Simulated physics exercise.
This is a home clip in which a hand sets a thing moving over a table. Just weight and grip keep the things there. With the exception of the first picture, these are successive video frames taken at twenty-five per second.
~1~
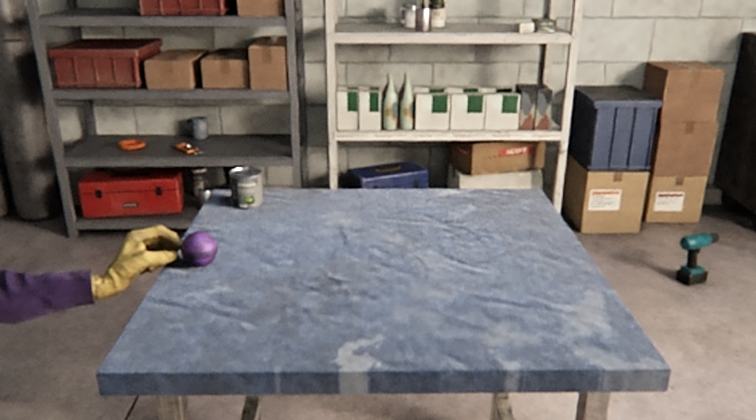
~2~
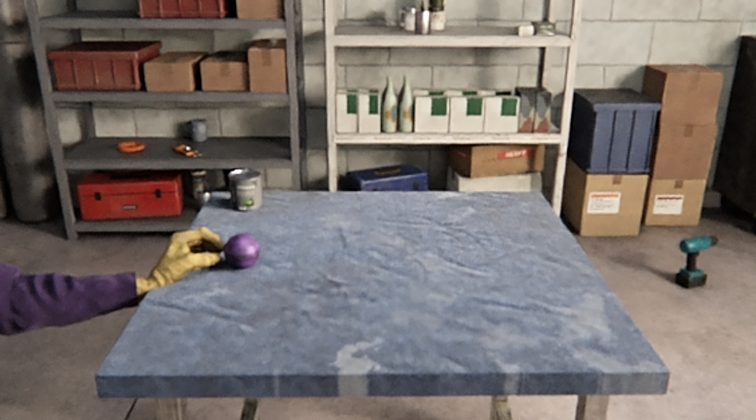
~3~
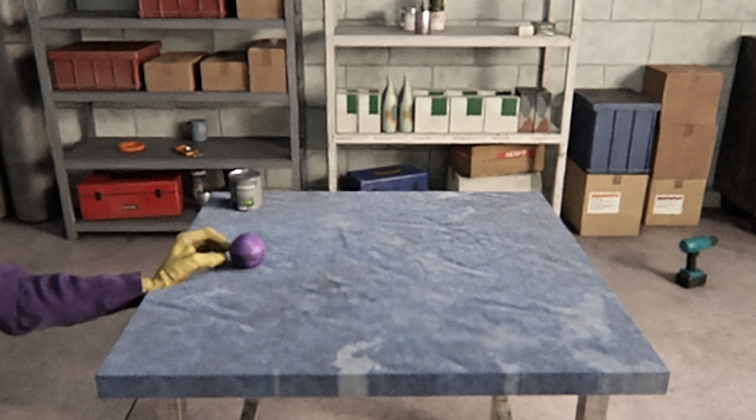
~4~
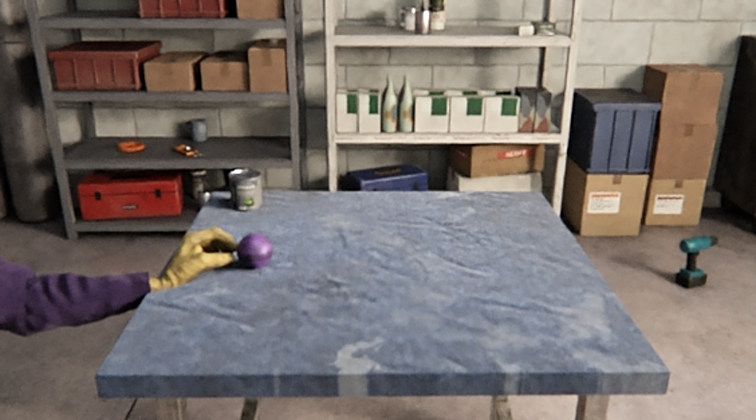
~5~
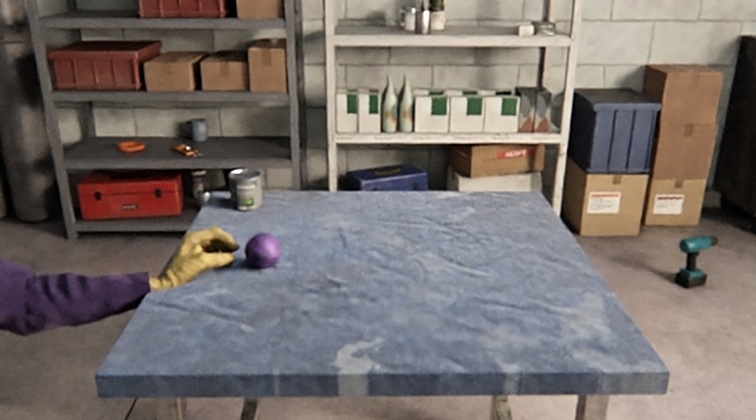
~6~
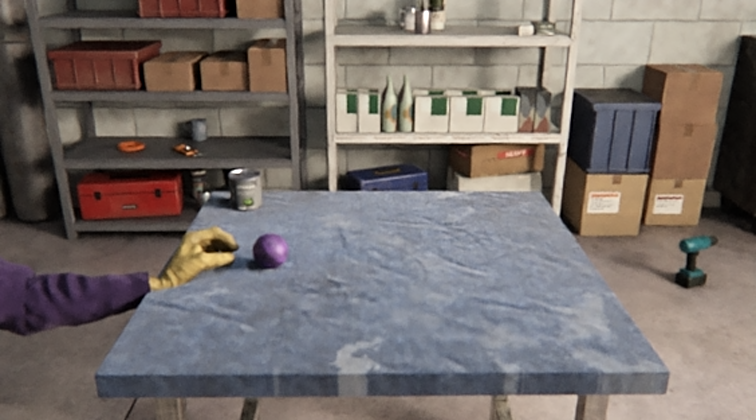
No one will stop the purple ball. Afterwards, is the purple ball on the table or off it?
On the table.
Then, 0.20 s after the last picture, purple ball rolled about its own width near (303, 251).
Then, 0.40 s after the last picture, purple ball rolled well along near (325, 251).
At rest, moved from the start, purple ball. Seen from the same camera at the end, purple ball near (339, 251).
